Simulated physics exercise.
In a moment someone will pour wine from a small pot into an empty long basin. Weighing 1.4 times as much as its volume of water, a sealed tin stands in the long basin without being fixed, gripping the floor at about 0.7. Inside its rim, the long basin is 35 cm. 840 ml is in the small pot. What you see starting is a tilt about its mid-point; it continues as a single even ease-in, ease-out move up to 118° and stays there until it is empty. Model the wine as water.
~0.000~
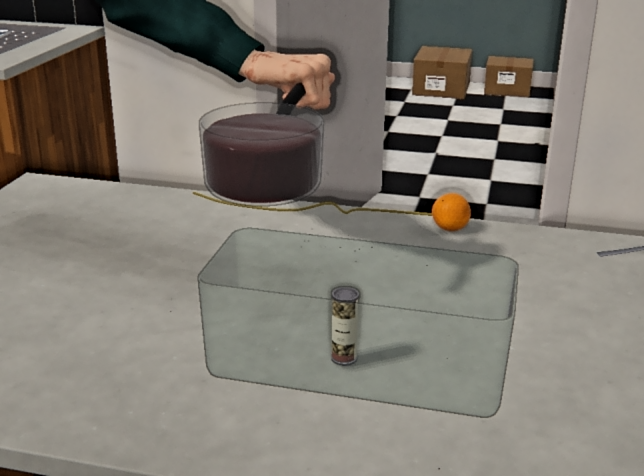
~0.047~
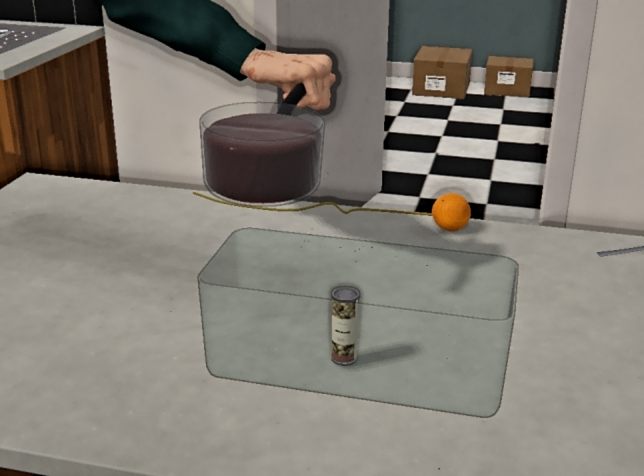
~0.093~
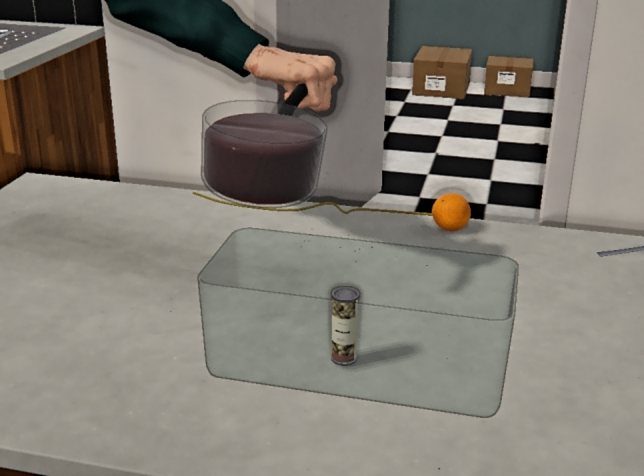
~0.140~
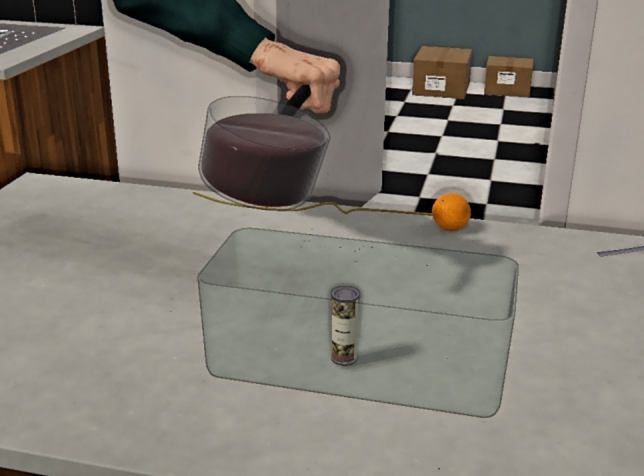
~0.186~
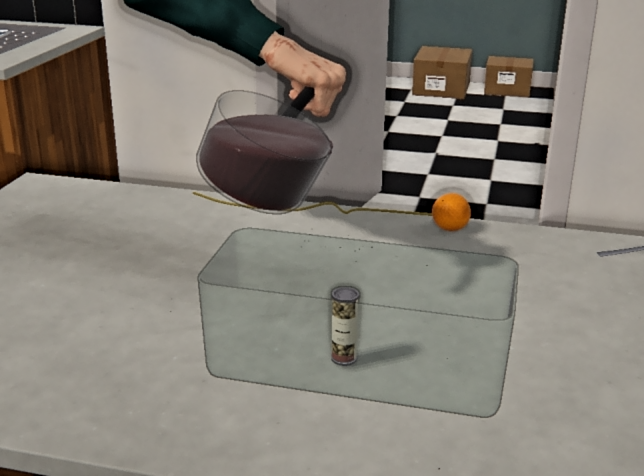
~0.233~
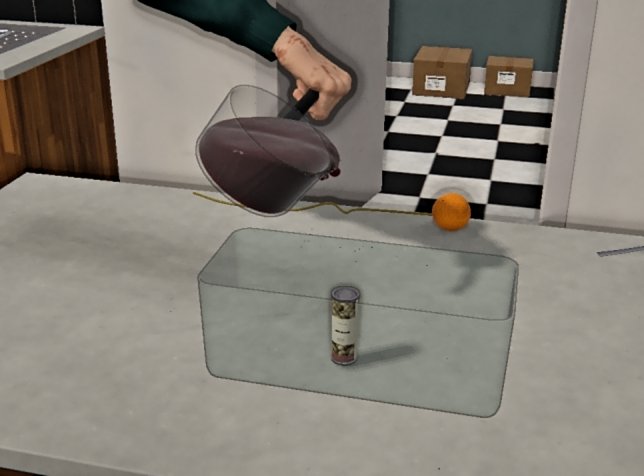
At the start, a hand holds a clear pot of dark red wine nearly level above a counter, behind a long glass basin with a small tin standing inside and an orange nearby. The hand then tilts the pot down to the right, slowly then faster, until a little wine slips over its edge.
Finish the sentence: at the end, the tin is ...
Standing on its base.
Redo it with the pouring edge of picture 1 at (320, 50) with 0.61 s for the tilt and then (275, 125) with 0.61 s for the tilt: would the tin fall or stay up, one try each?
Try 1: Tipped over; try 2: Tipped over.
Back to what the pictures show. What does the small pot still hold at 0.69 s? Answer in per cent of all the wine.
Near 2 in a hundred.
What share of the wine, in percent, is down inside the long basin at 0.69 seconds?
Near 94 in a hundred.
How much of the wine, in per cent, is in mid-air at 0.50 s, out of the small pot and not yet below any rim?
It comes to roughly 38 per cent.
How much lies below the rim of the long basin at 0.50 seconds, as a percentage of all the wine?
Fraction in basin: Approx. 44%.
After 0.50 s the tilt is 108° and 19 per cent is still to pour; the tin stands where it began.
After 0.69 s the tilt is 118° and 2 per cent is still to pour; the tin stands where it began.
After 0.89 s the tilt is 118° and 0 per cent is still to pour; the tin stands where it began.
After 1.11 s the tilt is 118° and 0 per cent is still to pour; the tin stands 1 cm from where it began.
In the end the tin stands 1 cm from where it began.
